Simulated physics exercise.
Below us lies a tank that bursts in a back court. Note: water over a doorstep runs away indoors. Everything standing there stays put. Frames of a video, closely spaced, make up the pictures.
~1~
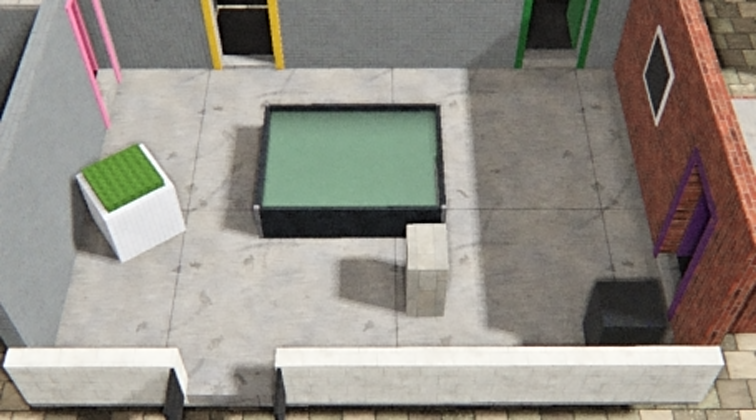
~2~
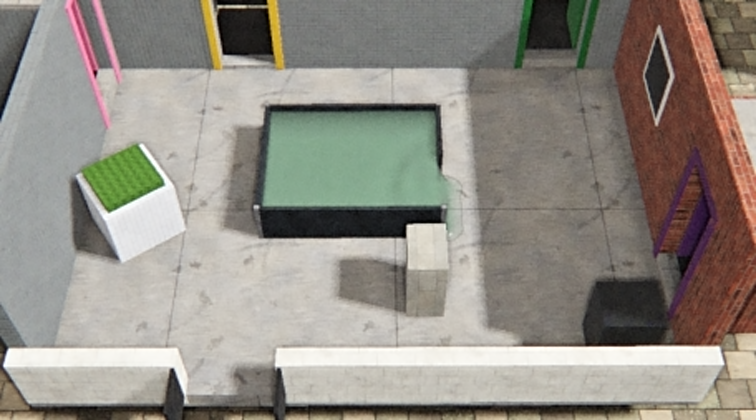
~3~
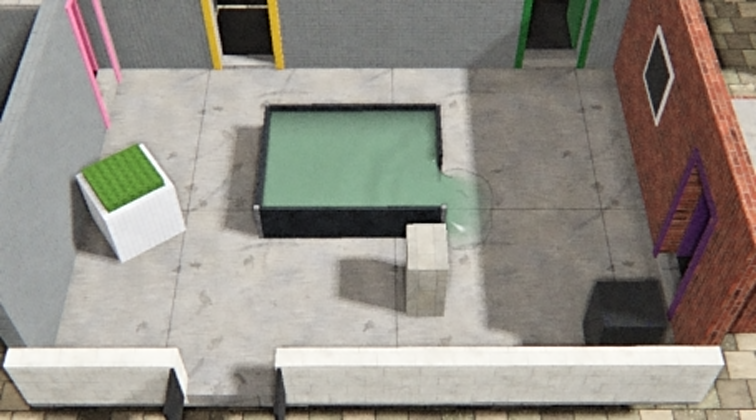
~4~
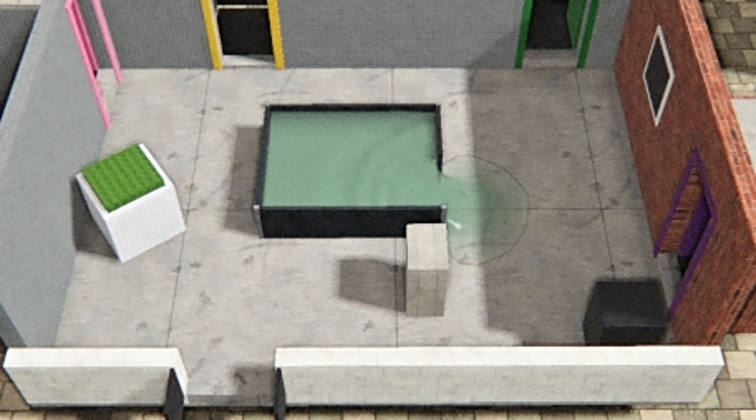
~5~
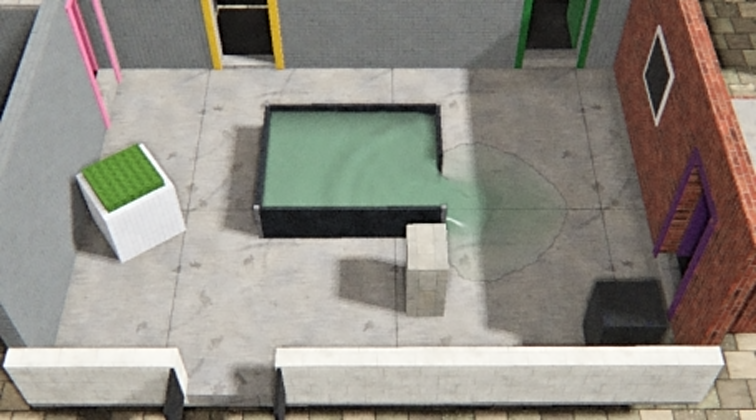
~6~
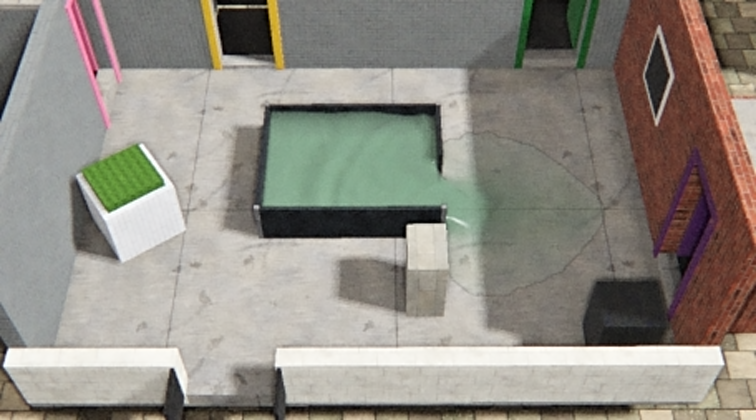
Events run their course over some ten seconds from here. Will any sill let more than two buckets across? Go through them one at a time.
The green door stays within two buckets of inflow; the yellow door stays within two buckets of inflow; the purple door passes two buckets of inflow; the pink door stays within two buckets of inflow.
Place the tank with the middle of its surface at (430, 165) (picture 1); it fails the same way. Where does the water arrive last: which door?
That would be the pink one.
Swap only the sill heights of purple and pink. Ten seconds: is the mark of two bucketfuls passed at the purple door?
Well, the purple door remains within the limit here.
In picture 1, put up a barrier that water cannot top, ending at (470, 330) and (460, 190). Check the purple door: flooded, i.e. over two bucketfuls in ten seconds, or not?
The purple door falls short.
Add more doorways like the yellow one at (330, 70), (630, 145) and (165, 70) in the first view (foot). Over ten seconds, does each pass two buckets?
The first new doorway comes up short, the second tops it, the third comes up short.
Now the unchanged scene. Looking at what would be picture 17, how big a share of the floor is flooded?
Close to 25 in a hundred, I think.
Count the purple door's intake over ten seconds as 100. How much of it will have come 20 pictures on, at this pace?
Near 60 in a hundred.
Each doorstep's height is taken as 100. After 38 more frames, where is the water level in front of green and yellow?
I'd say around 60 and 10 in a hundred.
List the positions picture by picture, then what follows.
In the first frame, still water in the open tank at (352, 158).
In the second frame, the front is at (446, 180), out from the gap at (439, 201).
In the third frame, water pours out at (439, 201) and has run to (478, 180).
In the fourth frame, water pours out at (439, 202) and has run to (520, 192).
In the fifth frame, the front is at (558, 199), out from the gap at (439, 201).
In the sixth frame, water pours out at (439, 201) and has run to (598, 215).
A moment on, water covers 20 % of the floor; the green door not reached, the yellow door not reached, the purple door wet at the sill, nothing in, the pink door not reached.
Next, water covers 25 % of the floor; the green door not reached, the yellow door not reached, the purple door under two buckets in, the pink door not reached.
Then, water covers 35 % of the floor; the green door wet at the sill, nothing in, the yellow door not reached, the purple door over two buckets in, the pink door not reached.
Later, water covers 65 % of the floor; the green door wet at the sill, nothing in, the yellow door wet at the sill, nothing in, the purple door far over two buckets in, the pink door not reached.
In the end, water covers 95 % of the floor; the green door wet at the sill, nothing in, the yellow door wet at the sill, nothing in, the purple door far over two buckets in, the pink door wet at the sill, nothing in.
